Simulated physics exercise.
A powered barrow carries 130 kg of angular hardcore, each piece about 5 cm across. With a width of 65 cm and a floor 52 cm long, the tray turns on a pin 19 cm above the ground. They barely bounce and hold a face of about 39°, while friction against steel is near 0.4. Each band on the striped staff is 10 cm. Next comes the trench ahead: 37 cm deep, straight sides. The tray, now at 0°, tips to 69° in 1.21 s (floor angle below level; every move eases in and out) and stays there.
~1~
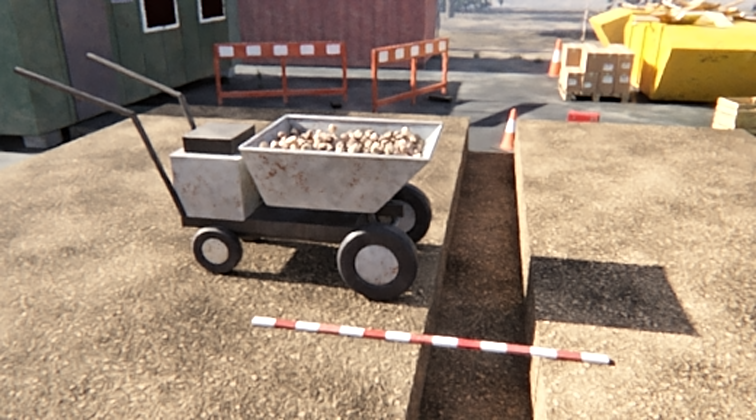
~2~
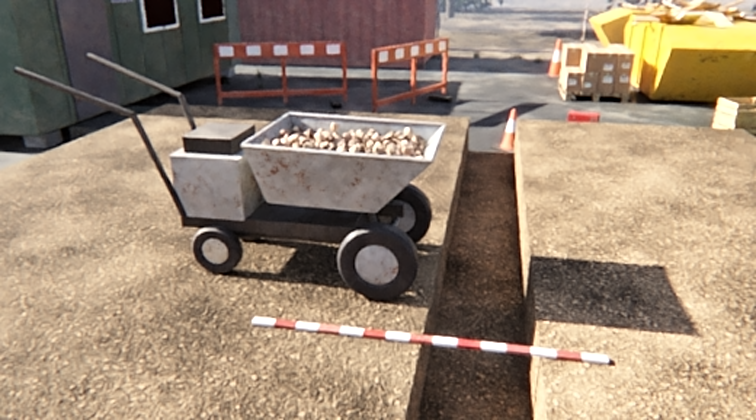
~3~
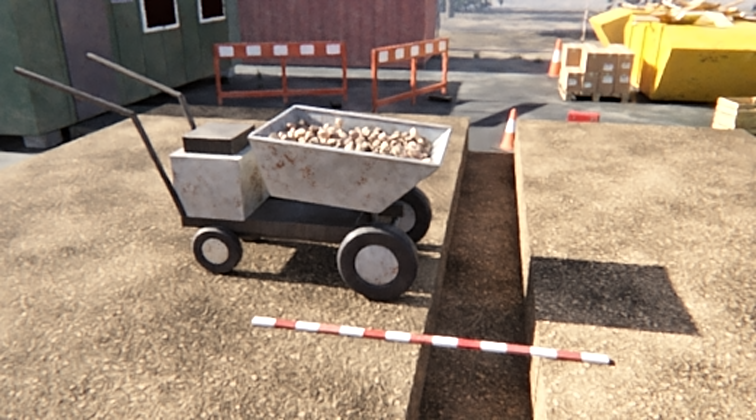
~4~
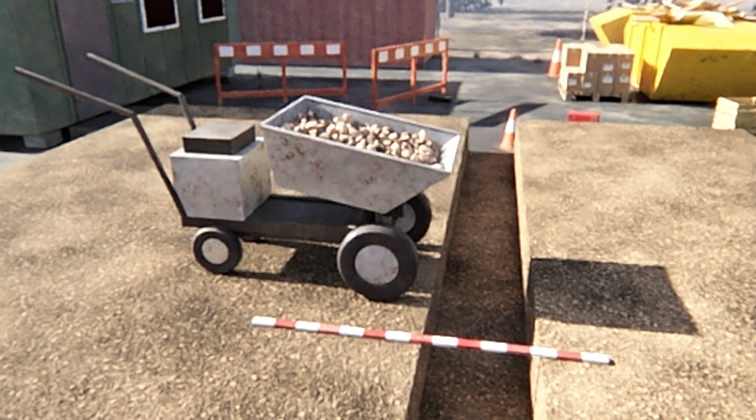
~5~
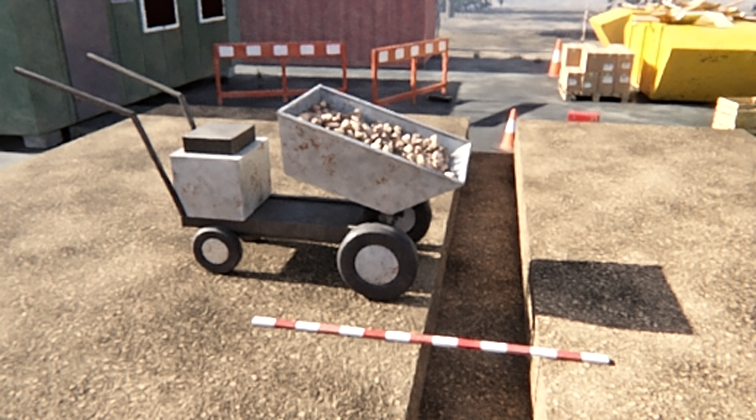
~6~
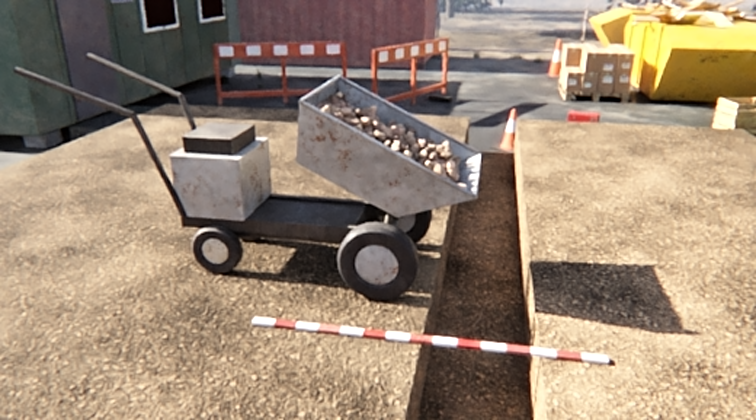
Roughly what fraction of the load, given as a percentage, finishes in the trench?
Some 72 per cent of the stones.
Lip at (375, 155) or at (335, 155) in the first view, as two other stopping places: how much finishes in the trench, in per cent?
100 %, then 90 %.
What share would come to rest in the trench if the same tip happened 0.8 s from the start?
Close to 65 percent, then.
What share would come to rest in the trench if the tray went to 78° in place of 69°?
Then about 70 per cent.
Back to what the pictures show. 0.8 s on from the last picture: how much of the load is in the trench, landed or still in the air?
By that point it's something like 15 in a hundred.
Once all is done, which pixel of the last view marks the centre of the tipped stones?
(513, 323).
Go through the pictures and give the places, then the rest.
In the first frame, the tray is at 0°, its lip at (429, 160); the top of the load is at (365, 138).
The second frame shows lip at (432, 162), floor tilted 1°, highest stones at (353, 137).
In the third frame, the tray is at 5°, its lip at (440, 166); the top of the load is at (324, 131).
In the fourth frame, the tray is at 11°, its lip at (451, 173); the top of the load is at (305, 122).
In the fifth frame, the tray is at 18°, its lip at (464, 184); the top of the load is at (318, 112).
In the sixth frame, the tray is at 26°, its lip at (476, 197); the top of the load is at (334, 102).
Then, 0.4 s after the last picture the floor is at 58°, 100 % in the tray; the foremost stones are at (501, 240).
Then, 0.8 s after the last picture the floor is at 69°, 78 % in the tray, 15 % in the trench, 7 % past the trench; the foremost stones are at (566, 291).
Then, 1.1 s after the last picture the floor is at 69°, 40 % in the tray, 33 % in the trench, 27 % past the trench; the foremost stones are at (642, 288).
Then, 3.1 s after the last picture the floor is at 69°, 1 % in the tray, 72 % in the trench, 26 % past the trench; the foremost stones are at (668, 293).
